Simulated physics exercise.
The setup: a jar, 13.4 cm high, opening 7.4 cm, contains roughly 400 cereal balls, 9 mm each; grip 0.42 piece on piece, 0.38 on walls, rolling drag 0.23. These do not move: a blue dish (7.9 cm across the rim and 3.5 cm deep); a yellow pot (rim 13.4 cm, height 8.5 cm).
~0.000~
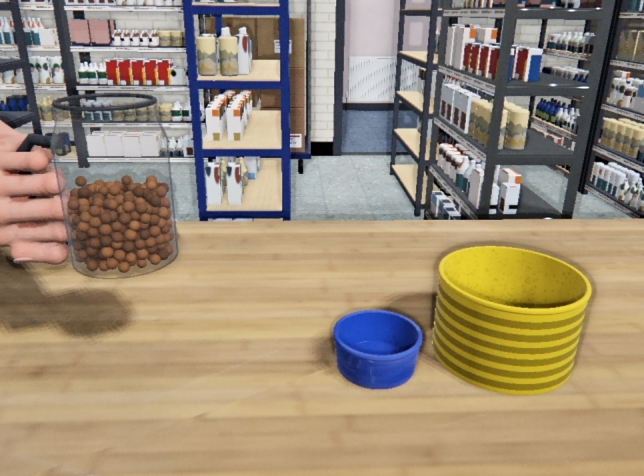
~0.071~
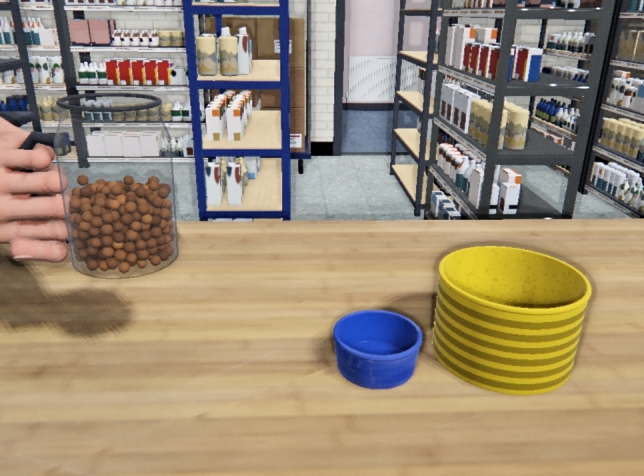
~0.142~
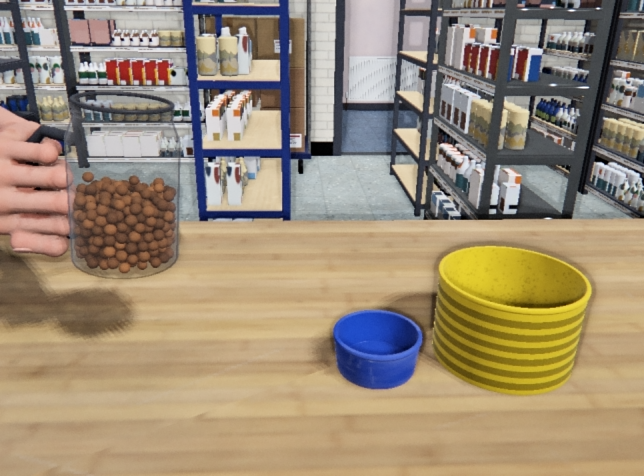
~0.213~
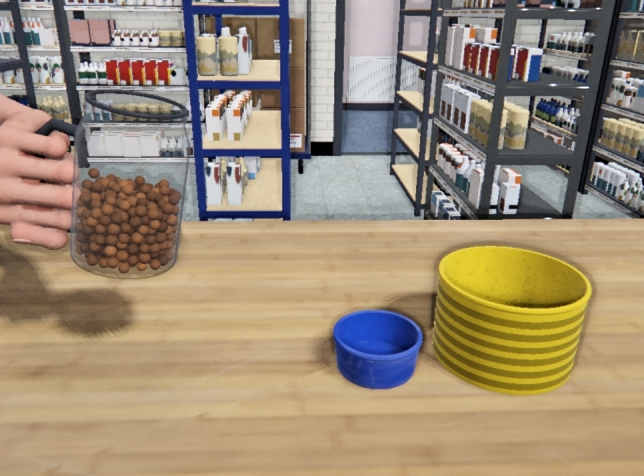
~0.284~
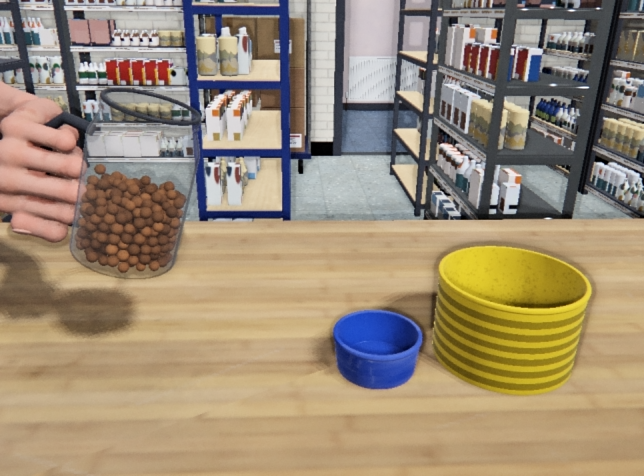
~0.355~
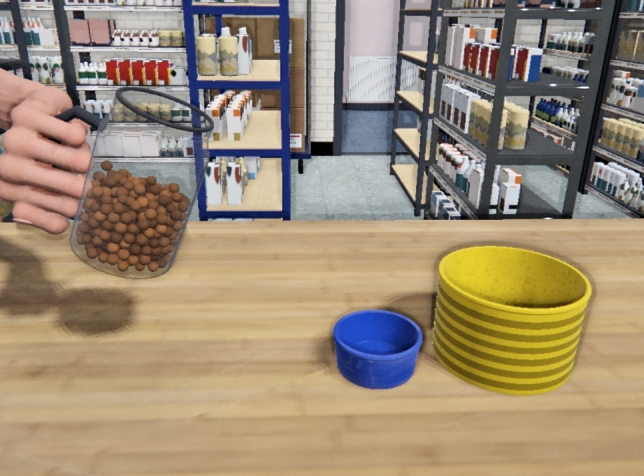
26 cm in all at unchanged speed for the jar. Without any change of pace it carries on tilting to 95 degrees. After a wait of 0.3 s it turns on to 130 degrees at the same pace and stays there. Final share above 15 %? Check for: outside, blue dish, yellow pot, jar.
Outside everything: Above, blue dish: Above, yellow pot: Not above, jar: Not above.
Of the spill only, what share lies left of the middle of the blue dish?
Close to 0 in a hundred.
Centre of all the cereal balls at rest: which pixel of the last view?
Near (403, 357).
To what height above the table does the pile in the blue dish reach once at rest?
Roughly 5.5 centimetres above the table.
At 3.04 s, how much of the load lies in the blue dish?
By then, around 50 percent is in.
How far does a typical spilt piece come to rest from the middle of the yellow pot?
Some 10 cm.
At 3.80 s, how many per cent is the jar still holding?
I'd estimate some 0 per cent of the load.
After 1.39 s, tilt 95 degrees; jar 100 %; middle of all pieces near (203, 191).
After 2.25 s, tilt 130 degrees; blue dish 10 %, jar 80 %, in the air 10 %; middle of all pieces near (324, 229).
Then, at 3.04 s, tilt 130 degrees; outside 45 %, blue dish 50 %; middle of all pieces near (409, 356).
Then, at 3.80 s, tilt 130 degrees; outside 50 %, blue dish 50 %; middle of all pieces near (408, 356).
At rest (4.0 s), outside 45 %, blue dish 50 %, yellow pot 0 %, jar 0 %.
